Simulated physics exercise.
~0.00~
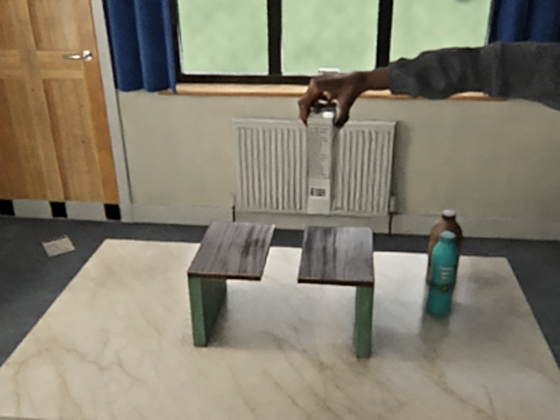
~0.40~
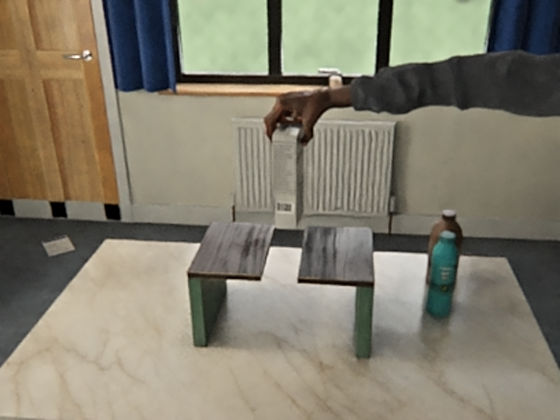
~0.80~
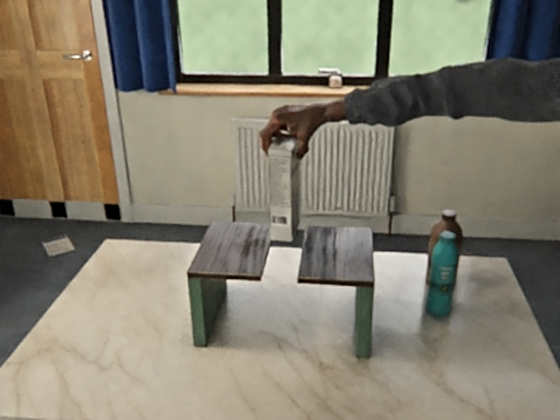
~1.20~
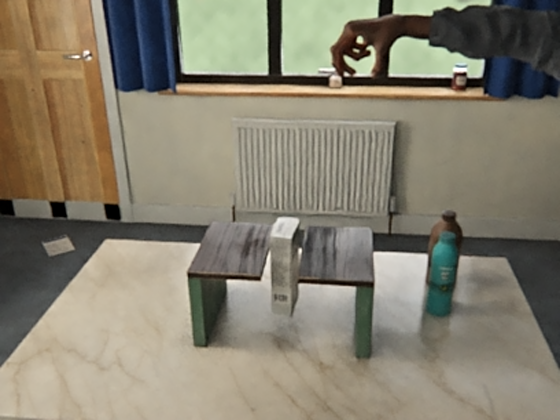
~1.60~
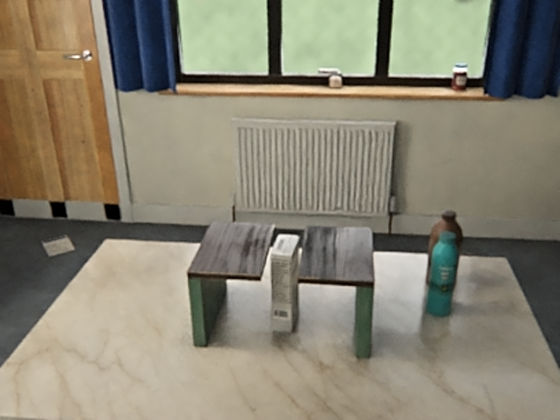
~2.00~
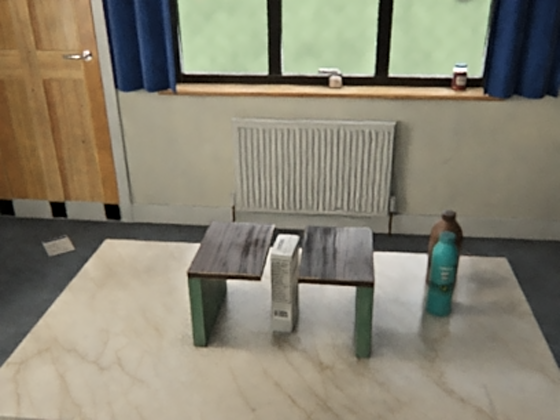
In this clip, a hand moves a white packet left and lowers it over the gap in a wooden-topped stand, then lets go and withdraws. The packet drops through and ends upright on the table, while the turquoise and brown bottles on the right stay still.
